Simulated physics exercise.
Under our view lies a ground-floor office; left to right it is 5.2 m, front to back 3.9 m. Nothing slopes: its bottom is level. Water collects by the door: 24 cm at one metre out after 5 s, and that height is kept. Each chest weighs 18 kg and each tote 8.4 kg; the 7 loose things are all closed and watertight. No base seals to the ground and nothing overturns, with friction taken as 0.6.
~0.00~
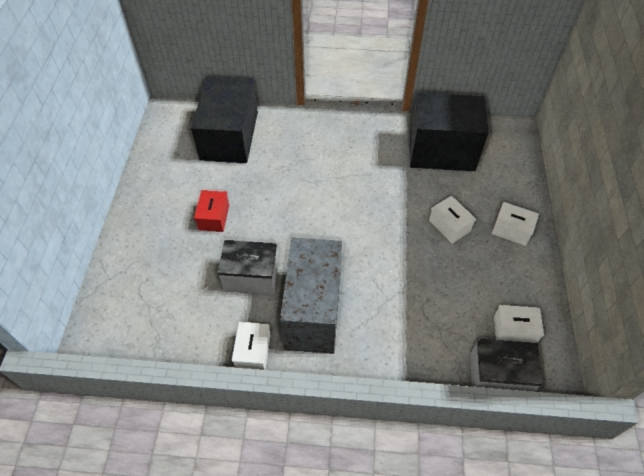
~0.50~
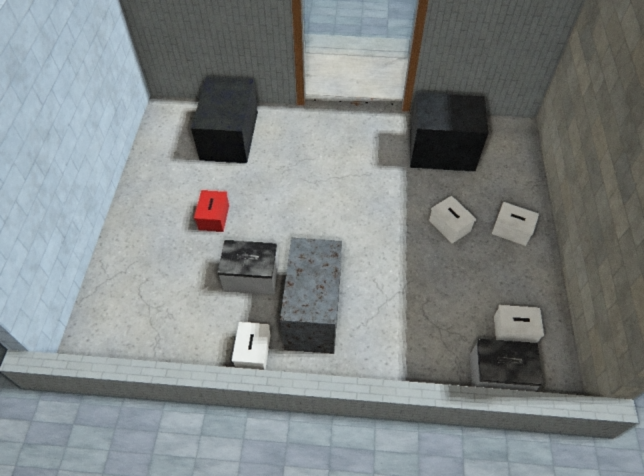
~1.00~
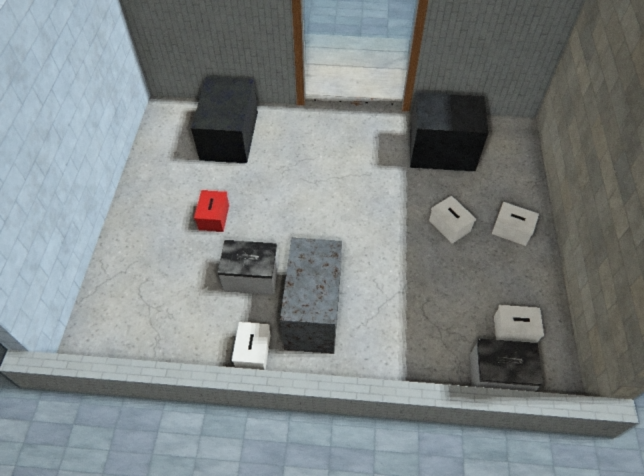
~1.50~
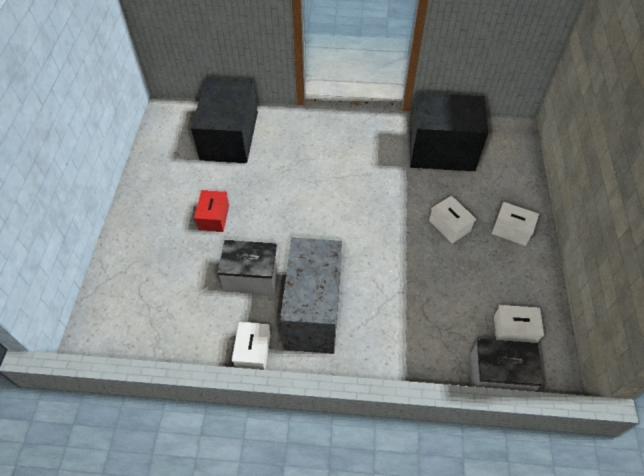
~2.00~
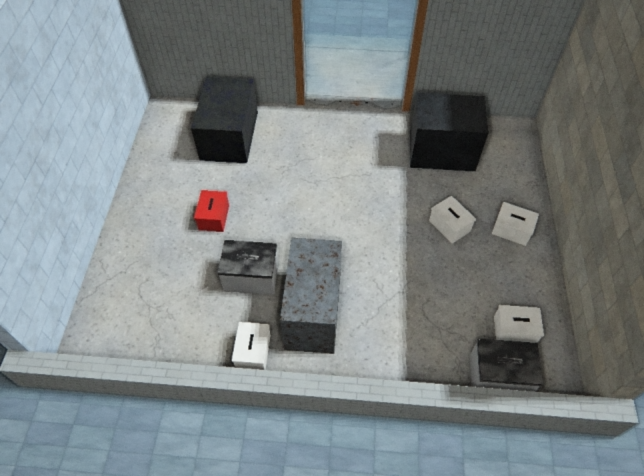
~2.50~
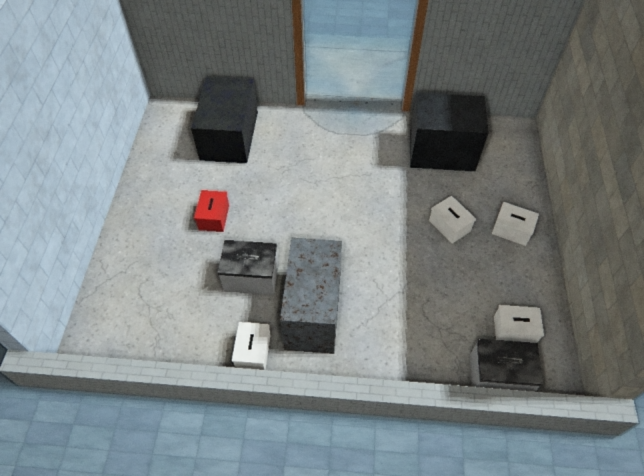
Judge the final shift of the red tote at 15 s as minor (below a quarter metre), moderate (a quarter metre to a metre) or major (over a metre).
A short shift.
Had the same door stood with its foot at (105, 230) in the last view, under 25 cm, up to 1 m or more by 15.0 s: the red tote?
Well, the red tote really gets moving far.
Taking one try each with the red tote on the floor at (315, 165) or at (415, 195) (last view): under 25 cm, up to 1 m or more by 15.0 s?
First try: It covers a big distance; second try: It covers a big distance.
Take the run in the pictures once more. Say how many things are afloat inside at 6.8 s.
Count at that moment: 0.
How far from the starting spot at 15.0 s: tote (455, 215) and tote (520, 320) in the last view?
100 cm and 140 cm respectively.
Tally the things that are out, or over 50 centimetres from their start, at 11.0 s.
Result: 6.
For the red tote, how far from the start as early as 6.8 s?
Some 20 cm from the start.
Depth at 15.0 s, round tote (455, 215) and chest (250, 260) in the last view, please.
First roughly 7 cm, second roughly 16 cm.
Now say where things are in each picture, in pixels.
The first picture shows the red tote at (211, 205), on the bottom; 0.0 m2 under water; 0 of 7 have shifted.
The second picture shows the red tote at (211, 205) rests on the ground; 0.0 m2 under water; 0 of 7 have shifted.
The third picture shows the red tote at (211, 205) rests on the ground; 0.0 m2 under water; 0 of 7 have shifted.
The fourth picture shows the red tote at (211, 205), on the bottom; water covers 0.0 m2; 0 of 7 have shifted.
The fifth picture shows the red tote at (211, 205) rests on the ground; water covers 0.0 m2; 0 of 7 have shifted.
The sixth picture shows the red tote at (211, 205), on the bottom; 0.5 m2 under water; 0 of 7 have shifted.
After 3.5 s the red tote is near (211, 205), 0.0 m from its start, aground; 0 afloat.
After 6.8 s the red tote is near (189, 209), 0.2 m from its start, aground; 0 afloat.
After 11.0 s the red tote is near (173, 190), 0.5 m from its start, afloat; 4 afloat.
After 15.0 s the red tote is near (227, 162), 0.6 m from its start, afloat; 7 afloat.
